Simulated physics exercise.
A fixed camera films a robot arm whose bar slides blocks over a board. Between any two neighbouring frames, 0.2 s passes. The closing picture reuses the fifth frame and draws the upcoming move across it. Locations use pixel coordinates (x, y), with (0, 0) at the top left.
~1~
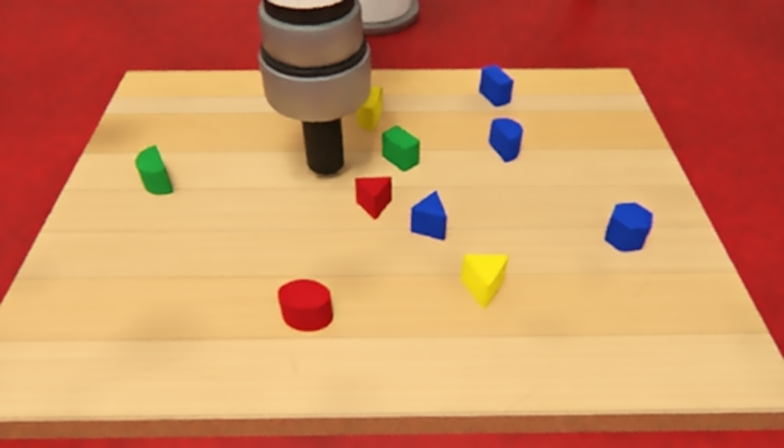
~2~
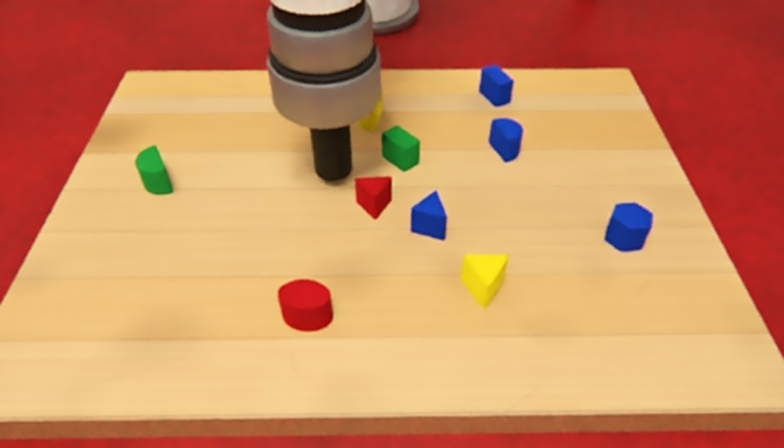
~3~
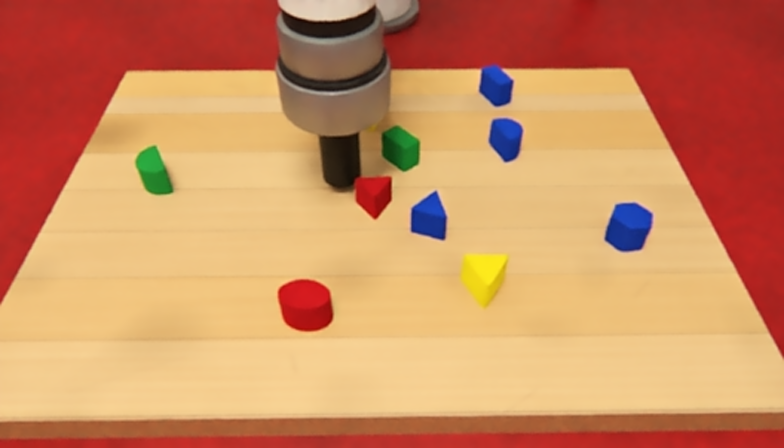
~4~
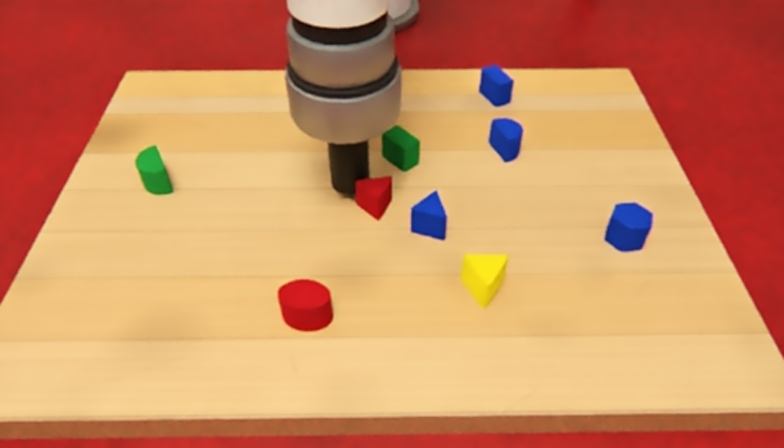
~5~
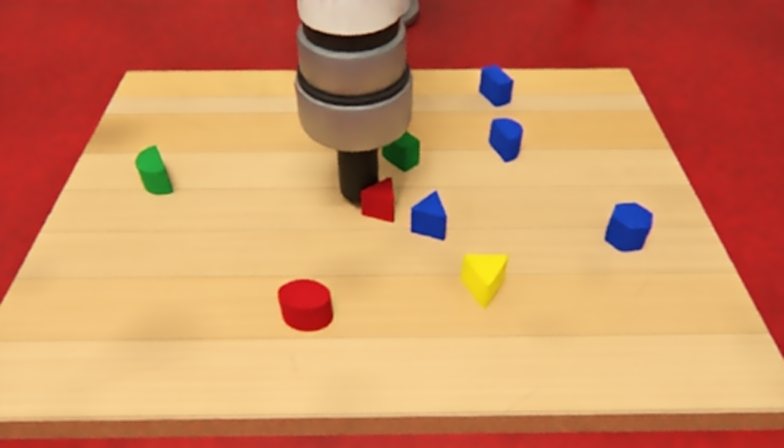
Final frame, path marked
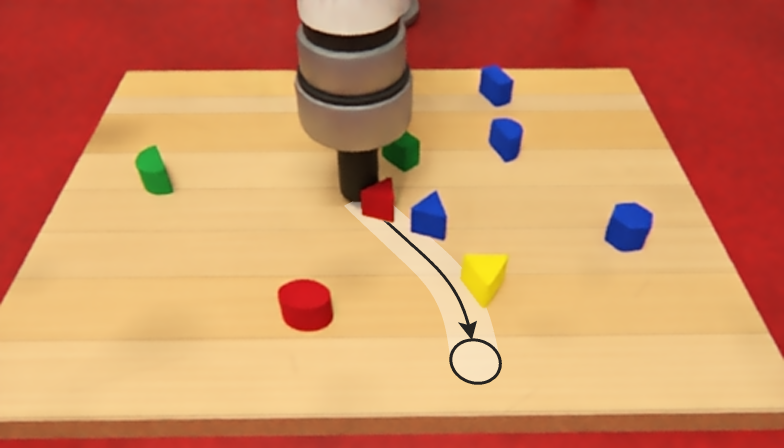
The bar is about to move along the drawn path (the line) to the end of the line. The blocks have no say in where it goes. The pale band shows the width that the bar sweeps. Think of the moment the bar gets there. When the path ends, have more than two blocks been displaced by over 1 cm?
I believe so.
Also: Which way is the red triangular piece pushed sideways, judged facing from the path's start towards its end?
Heads left.
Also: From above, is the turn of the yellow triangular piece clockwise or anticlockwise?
If we look at it from overhead, the yellow triangular piece pivots counter-clockwise.
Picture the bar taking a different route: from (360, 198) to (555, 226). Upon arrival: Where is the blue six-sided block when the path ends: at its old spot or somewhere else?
From what I can tell, it will keep its place.
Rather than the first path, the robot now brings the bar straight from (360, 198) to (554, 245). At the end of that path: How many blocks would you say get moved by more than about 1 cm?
Two.
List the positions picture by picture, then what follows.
Bar's lower end at (326, 162); red triangular piece at (374, 183); green rectangle at (401, 136); blue triangular piece at (431, 204); yellow triangular piece at (487, 264), in the first frame.
Bar at (334, 169); blocks still, in the second frame.
Bar at (342, 175); blocks still, in the third frame.
Bar at (350, 182); red triangular piece at (375, 184), in the fourth frame.
Bar at (359, 189); red triangular piece at (382, 188); green rectangle partly hidden; blue triangular piece at (431, 204); yellow triangular piece at (487, 264), in the fifth frame.
Drawn move, from (360, 198) by way of (406, 239) and (453, 289) to (476, 361).
The first path, step by step. One third of the way, bar at (407, 231); red triangular piece at (436, 229), turned 30° anticlockwise; blue triangular piece at (448, 211), turned 80° anticlockwise.
Two thirds of the way, bar at (455, 282); red triangular piece at (491, 260), turned 55° anticlockwise; blue triangular piece at (449, 211), turned 85° anticlockwise; yellow triangular piece at (507, 281), turned 35° anticlockwise.
At the end, bar at (477, 353); red triangular piece at (494, 261), turned 65° anticlockwise; green rectangle still; blue triangular piece at (449, 211), turned 85° anticlockwise; yellow triangular piece at (516, 287), turned 70° anticlockwise.
